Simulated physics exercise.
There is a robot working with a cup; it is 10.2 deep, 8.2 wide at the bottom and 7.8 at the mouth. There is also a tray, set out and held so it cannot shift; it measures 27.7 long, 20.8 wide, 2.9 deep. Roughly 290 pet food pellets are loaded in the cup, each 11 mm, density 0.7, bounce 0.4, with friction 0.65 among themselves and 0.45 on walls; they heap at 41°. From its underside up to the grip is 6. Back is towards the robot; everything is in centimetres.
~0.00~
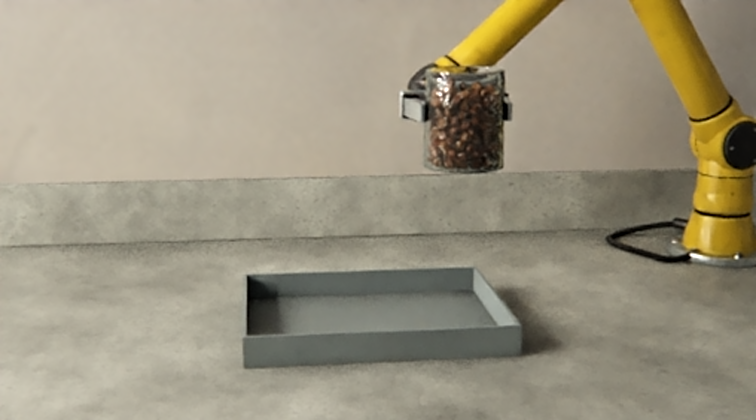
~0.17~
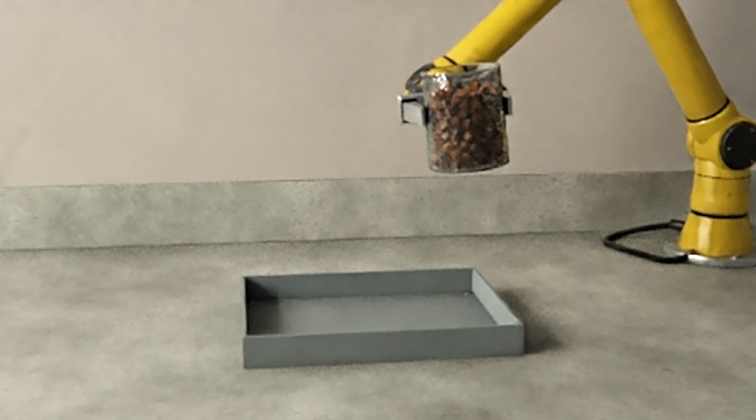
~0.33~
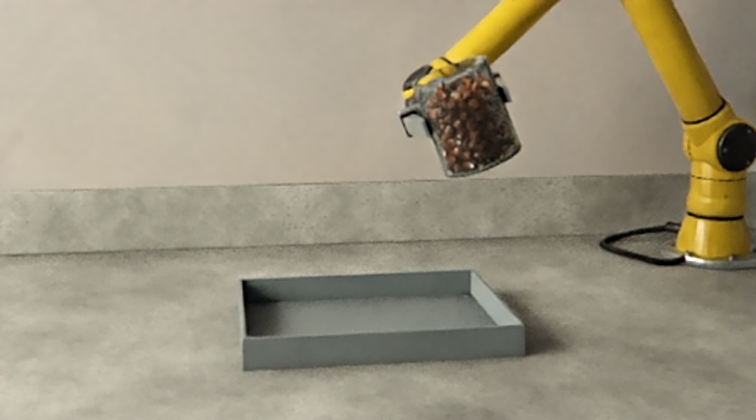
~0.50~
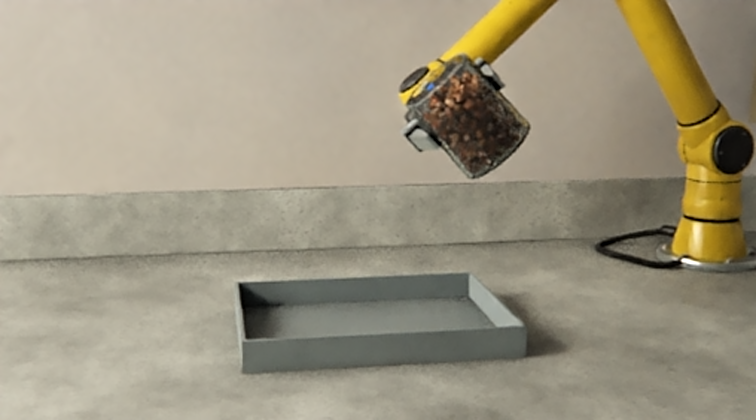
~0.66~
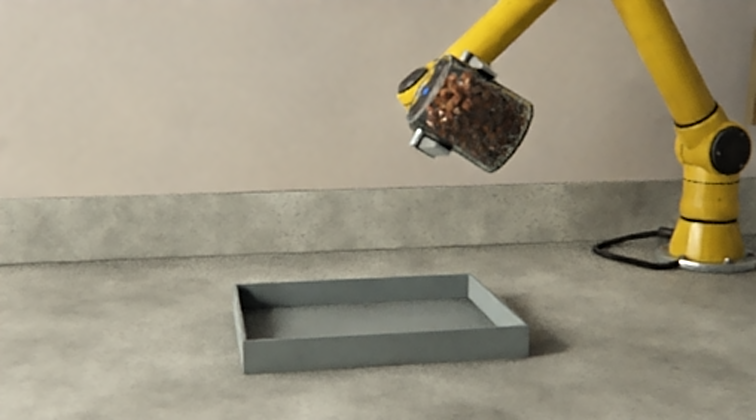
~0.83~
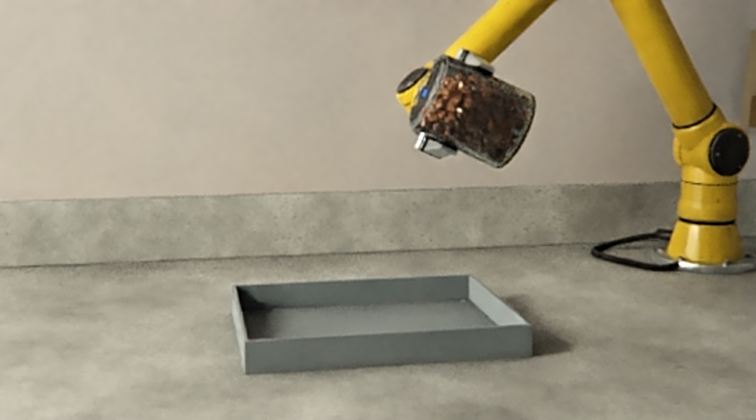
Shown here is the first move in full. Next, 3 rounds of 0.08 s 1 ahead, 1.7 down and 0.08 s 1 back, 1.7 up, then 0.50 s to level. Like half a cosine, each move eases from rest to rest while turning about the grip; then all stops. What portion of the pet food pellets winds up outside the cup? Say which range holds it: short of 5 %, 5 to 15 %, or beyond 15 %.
The range short of 5 % holds it.
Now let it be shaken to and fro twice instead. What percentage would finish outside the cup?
In that case some 0 per cent.
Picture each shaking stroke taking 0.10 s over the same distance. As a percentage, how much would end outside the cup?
Estimate for that case: 0 %.
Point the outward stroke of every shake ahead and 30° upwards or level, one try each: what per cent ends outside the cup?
First try about 20 %, second try about 10 %.
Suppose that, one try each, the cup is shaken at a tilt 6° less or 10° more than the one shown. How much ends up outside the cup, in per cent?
0 and 0 percent.
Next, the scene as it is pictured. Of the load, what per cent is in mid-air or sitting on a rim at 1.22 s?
My guess is some 0 in a hundred.
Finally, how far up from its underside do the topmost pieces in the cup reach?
Some 10.0 cm.
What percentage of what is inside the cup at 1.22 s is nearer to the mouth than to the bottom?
Close to 40 in a hundred.
By 1.22 s, tilted 65° forward, highest piece 25 above the table; 289 in the cup, 1 in the tray.
By 1.61 s, tilted 22° forward, highest piece 27 above the table; 289 in the cup, 1 in the tray.
By 2.01 s, level, highest piece 28 above the table; 289 in the cup, 1 in the tray.
By 3.06 s, level, highest piece 28 above the table; 289 in the cup, 1 in the tray.
Final count, 289 in the cup, 1 in the tray. That is 0 % outside the cup.
